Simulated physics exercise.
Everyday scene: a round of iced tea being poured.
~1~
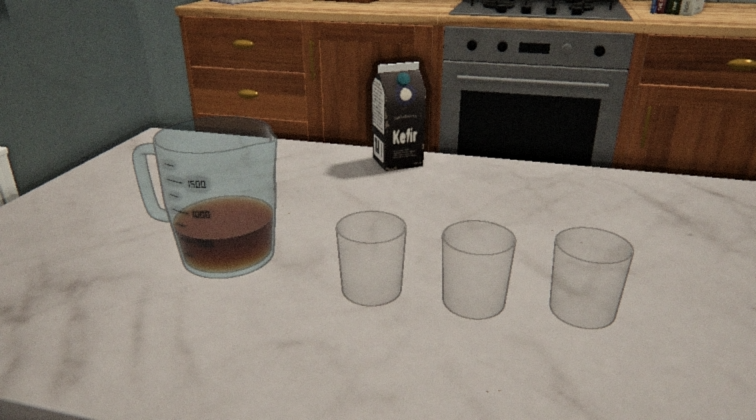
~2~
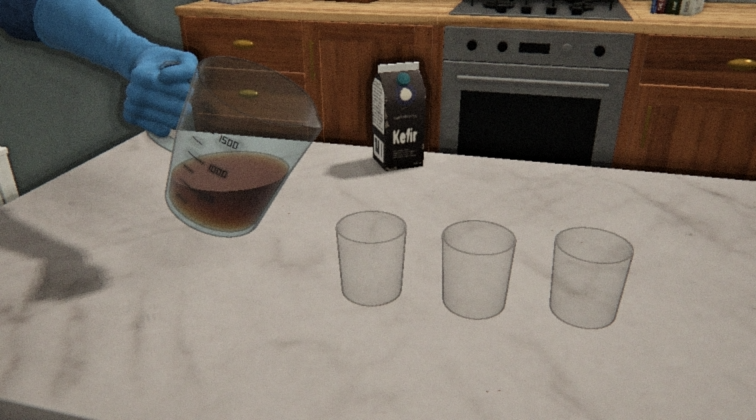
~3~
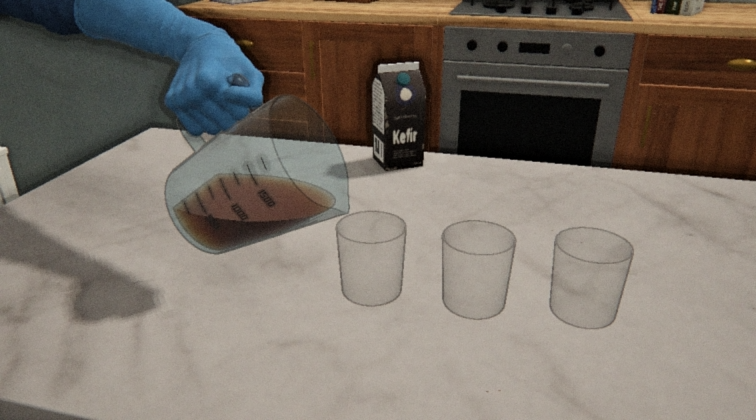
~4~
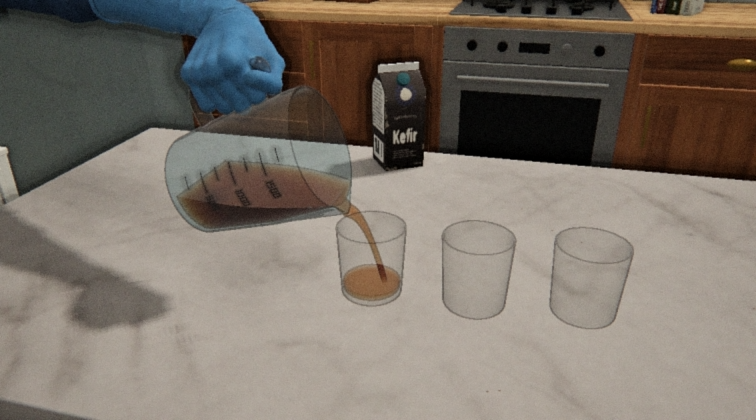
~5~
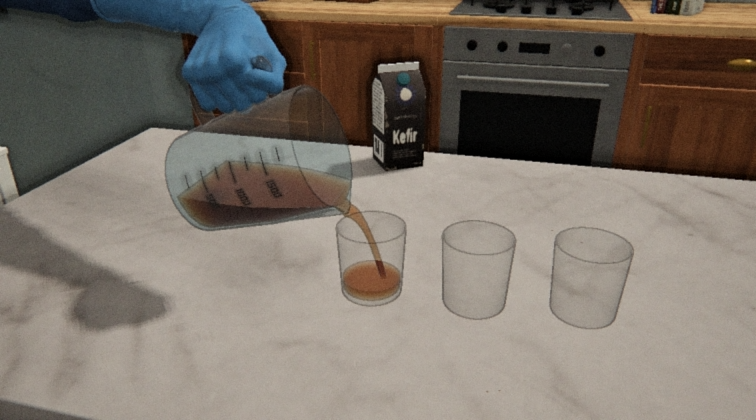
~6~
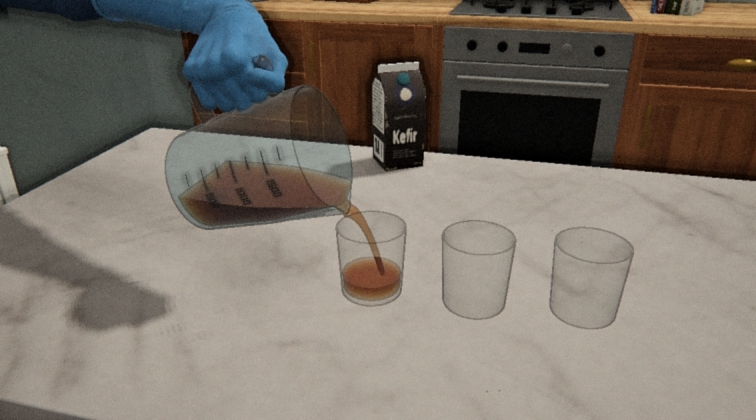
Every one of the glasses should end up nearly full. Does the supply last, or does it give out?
It's going to be too little for all of them.
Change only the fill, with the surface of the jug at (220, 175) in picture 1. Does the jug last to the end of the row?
Sufficient.
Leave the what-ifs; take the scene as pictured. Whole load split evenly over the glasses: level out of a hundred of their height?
Some 60 in a hundred.
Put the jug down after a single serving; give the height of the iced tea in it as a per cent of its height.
Level: Approx. 15 %.
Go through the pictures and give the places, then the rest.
Nothing is moving yet; jug (221, 194) about a third full; three glasses, the last at (588, 275), in the first frame.
The jug is picked up; jug (236, 148) tipped 25° with all of its load; the first is empty, in the second frame.
The jug leans over the first small glass; jug (257, 180) tipped 60° with all of its load; three glasses, the last at (588, 275), in the third frame.
The iced tea is flowing; jug (261, 165) tipped 70° with nearly all of its load; the first is nearly empty, in the fourth frame.
The iced tea is flowing; jug (262, 165) tipped 70° with nearly all of its load; three glasses, the last at (588, 275), in the fifth frame.
The iced tea is flowing; jug (262, 164) tipped 70° with nearly all of its load; the first is about a quarter full, in the sixth frame.
Next, the first is about half full.
After that, the first is done and the jug has about half of its load.
Finally, the jug is empty with one filled and the next at nearly all of a serving.
